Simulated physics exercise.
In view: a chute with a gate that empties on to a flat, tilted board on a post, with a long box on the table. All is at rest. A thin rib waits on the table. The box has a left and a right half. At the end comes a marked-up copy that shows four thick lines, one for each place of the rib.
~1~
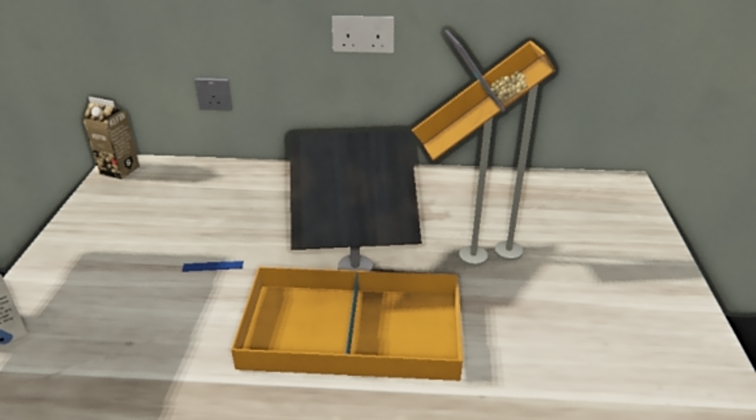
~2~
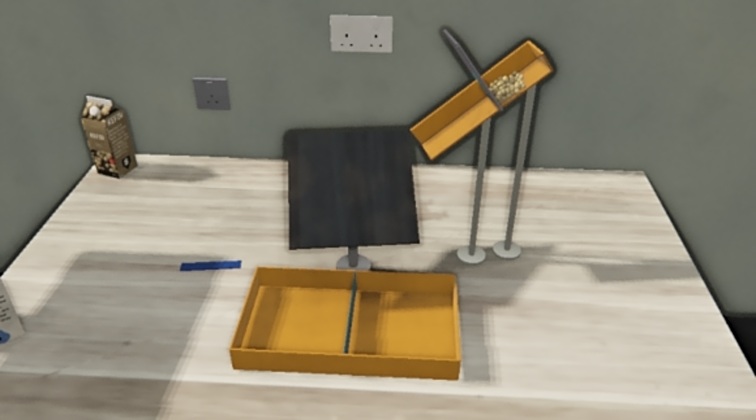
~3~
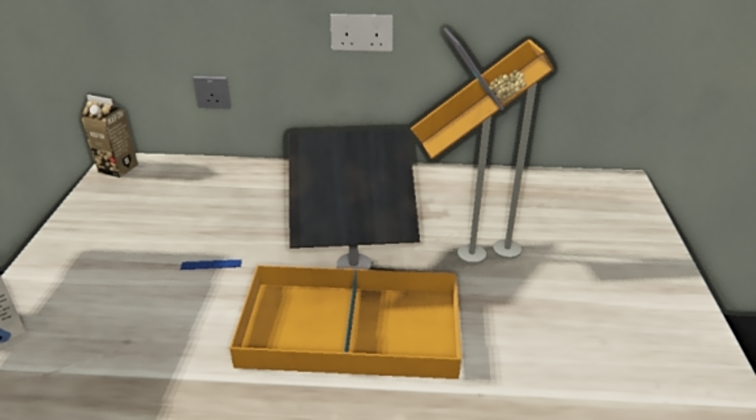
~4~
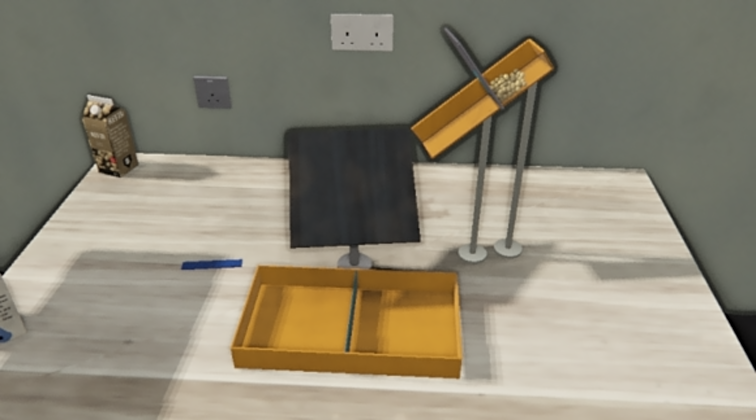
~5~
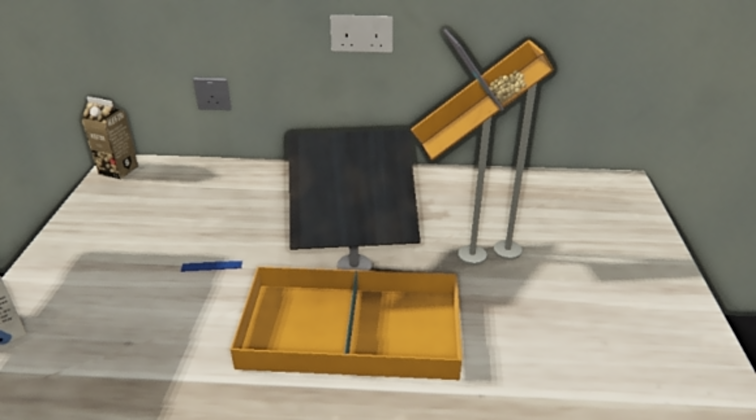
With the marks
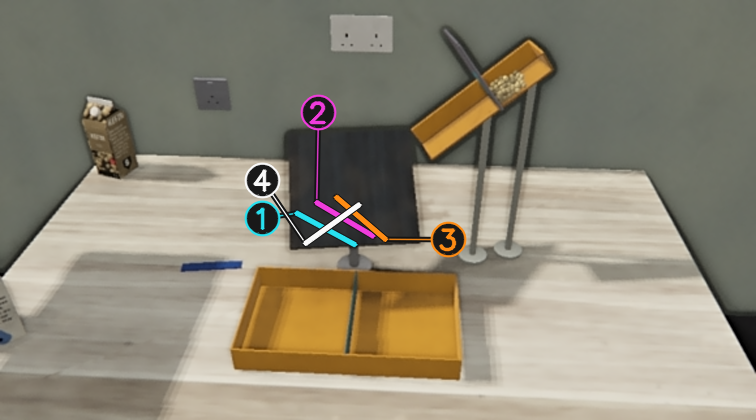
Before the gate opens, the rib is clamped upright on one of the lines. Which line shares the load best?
Choose 4.
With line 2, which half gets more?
Right.
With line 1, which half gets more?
Right.
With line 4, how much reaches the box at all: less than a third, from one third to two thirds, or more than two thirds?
More than two thirds.
On the marked copy, line 1 from (296, 213) to (354, 244); line 2 from (316, 202) to (372, 235); line 3 from (336, 197) to (385, 239); line 4 from (359, 204) to (305, 243).
For line 1, of what is caught, a small part in the left half, nearly all in the right.
For line 2, of what is caught, a stray few in the left half, nearly all in the right.
For line 3, of what is caught, a small part in the left half, nearly all in the right.
For line 4, of what is caught, about two thirds in the left half, about a third in the right.
